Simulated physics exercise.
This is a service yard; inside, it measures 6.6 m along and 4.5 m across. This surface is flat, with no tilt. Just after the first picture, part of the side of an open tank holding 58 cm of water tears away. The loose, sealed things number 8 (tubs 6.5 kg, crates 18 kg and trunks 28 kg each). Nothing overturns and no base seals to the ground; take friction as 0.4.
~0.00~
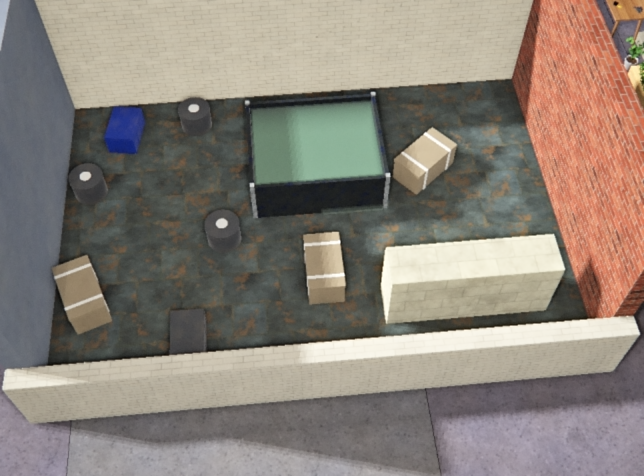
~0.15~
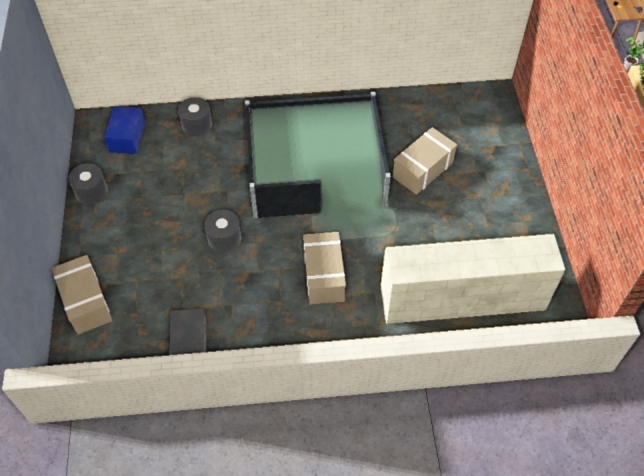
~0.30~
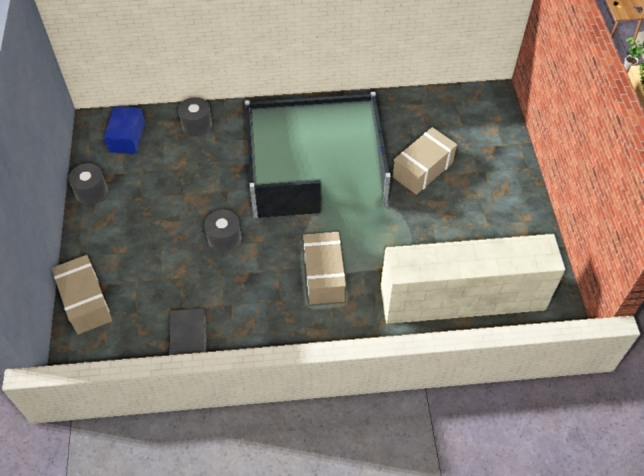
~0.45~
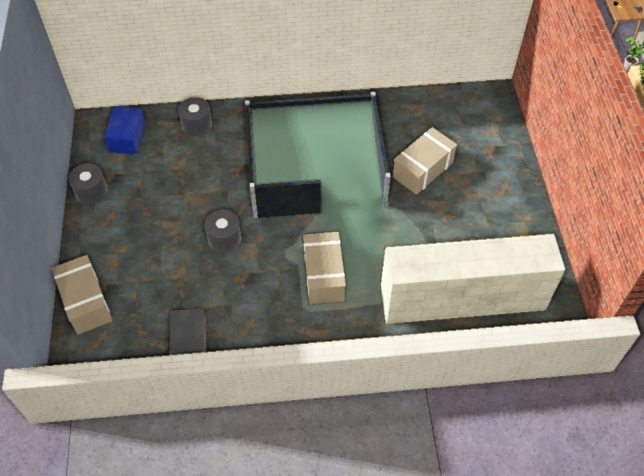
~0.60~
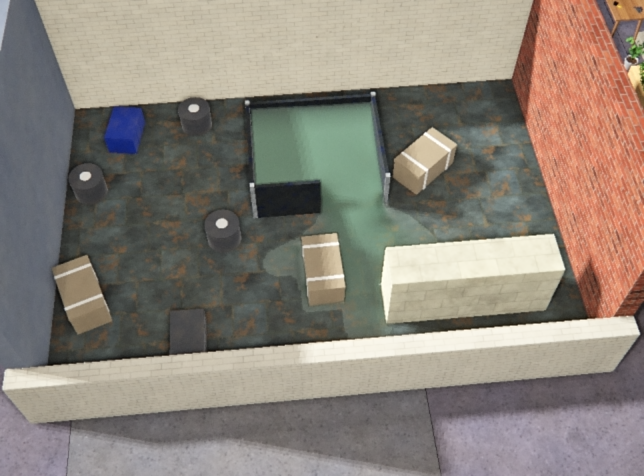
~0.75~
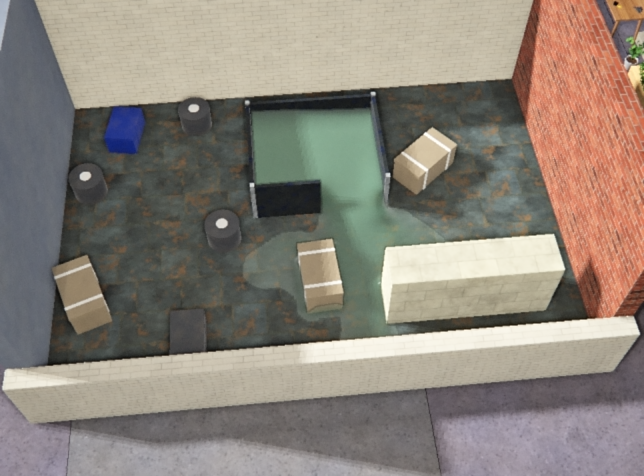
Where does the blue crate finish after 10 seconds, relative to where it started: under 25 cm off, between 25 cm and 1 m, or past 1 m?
The blue crate finishes under 25 cm off.
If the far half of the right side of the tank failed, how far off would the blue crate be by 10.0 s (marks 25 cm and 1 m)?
Result: Blue crate essentially stationary.
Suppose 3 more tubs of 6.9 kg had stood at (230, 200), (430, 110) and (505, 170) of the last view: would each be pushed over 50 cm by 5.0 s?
In turn: Short of it, less, over.
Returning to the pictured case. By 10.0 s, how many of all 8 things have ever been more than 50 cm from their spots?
Answer: 5.
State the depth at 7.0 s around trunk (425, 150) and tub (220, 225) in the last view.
First roughly 3 cm, second roughly 2 cm.
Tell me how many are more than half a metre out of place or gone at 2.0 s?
I make it 1.
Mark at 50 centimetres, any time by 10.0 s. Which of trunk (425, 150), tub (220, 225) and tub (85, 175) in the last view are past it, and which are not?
First one stayed inside, second one stayed inside, third one went too far.
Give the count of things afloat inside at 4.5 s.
Count: 0.
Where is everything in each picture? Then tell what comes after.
The first picture shows the blue crate at (123, 123) rests on the ground; water covers 2.4 m2; 0 of 8 have shifted.
The second picture shows the blue crate at (123, 123) rests on the ground; water covers 2.9 m2; 0 of 8 have shifted.
The third picture shows the blue crate at (123, 123) rests on the ground; water covers 3.5 m2; 0 of 8 have shifted.
The fourth picture shows the blue crate at (123, 123), on the bottom; water covers 4.3 m2; 0 of 8 have shifted.
The fifth picture shows the blue crate at (123, 123), on the bottom; water covers 5.0 m2; 0 of 8 have shifted.
The sixth picture shows the blue crate at (123, 123), on the bottom; water covers 5.8 m2; 1 of 8 have shifted.
After 2.0 s the blue crate is near (123, 123), 0.0 m from its start, aground; 0 afloat.
After 4.5 s the blue crate is near (123, 123), 0.0 m from its start, aground; 0 afloat.
After 7.0 s the blue crate is near (123, 122), 0.0 m from its start, aground; 1 afloat.
After 10.0 s the blue crate is near (122, 122), 0.0 m from its start, aground; 3 afloat.
